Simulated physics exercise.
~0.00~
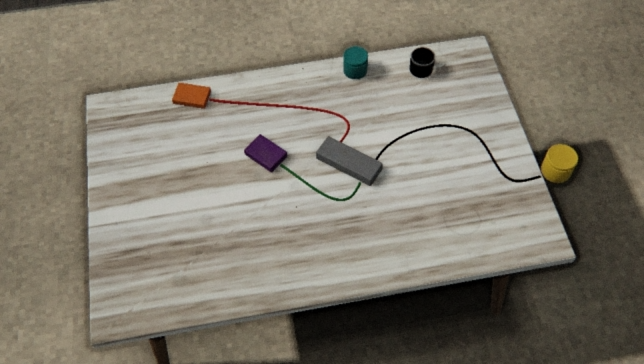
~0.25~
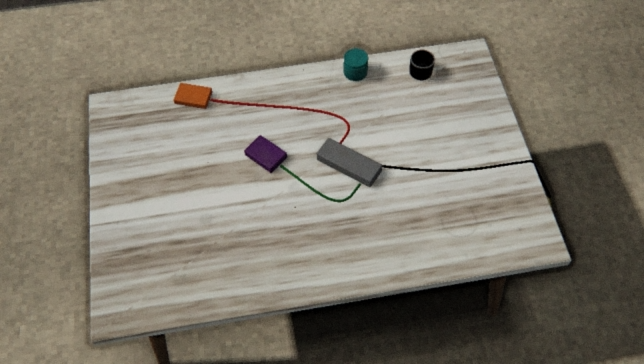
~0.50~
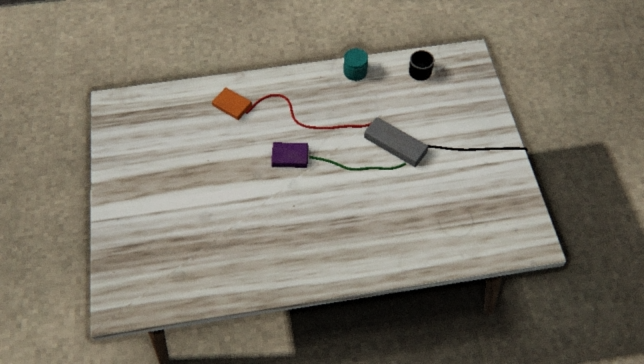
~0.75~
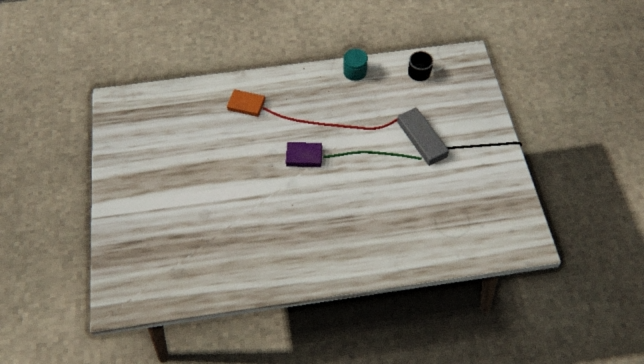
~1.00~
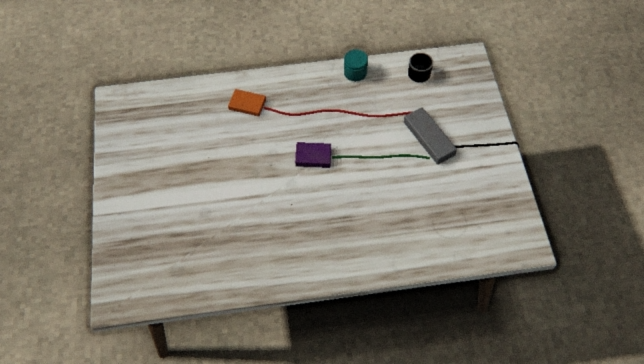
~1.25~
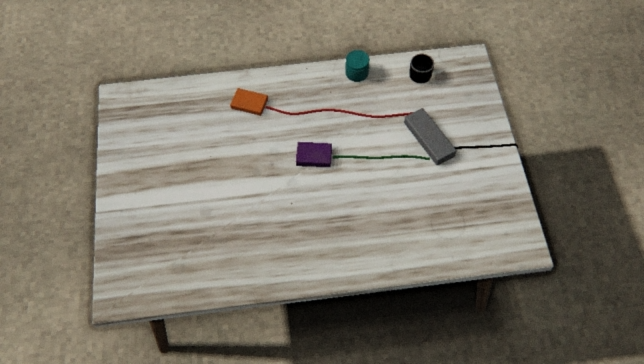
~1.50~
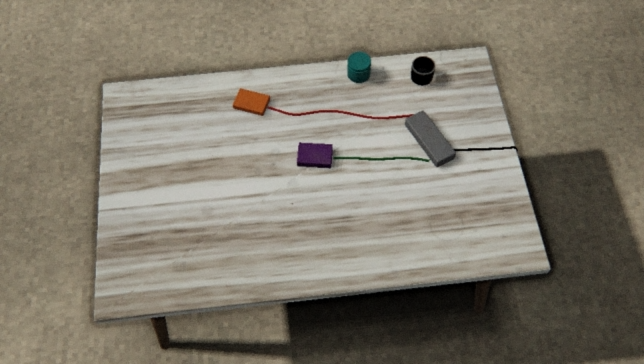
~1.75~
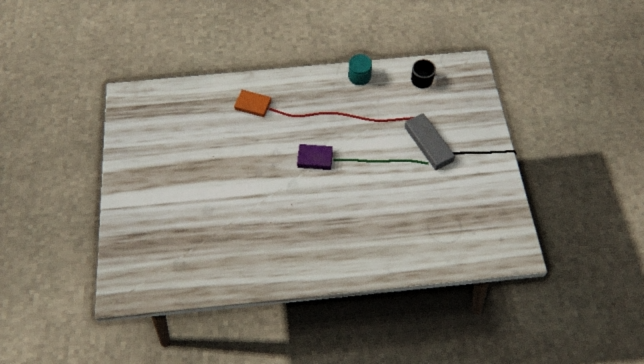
Wood-grained table with a yellow speaker dropping off the right side, its cable dragging a grey strip, purple charger and orange phone rightward.
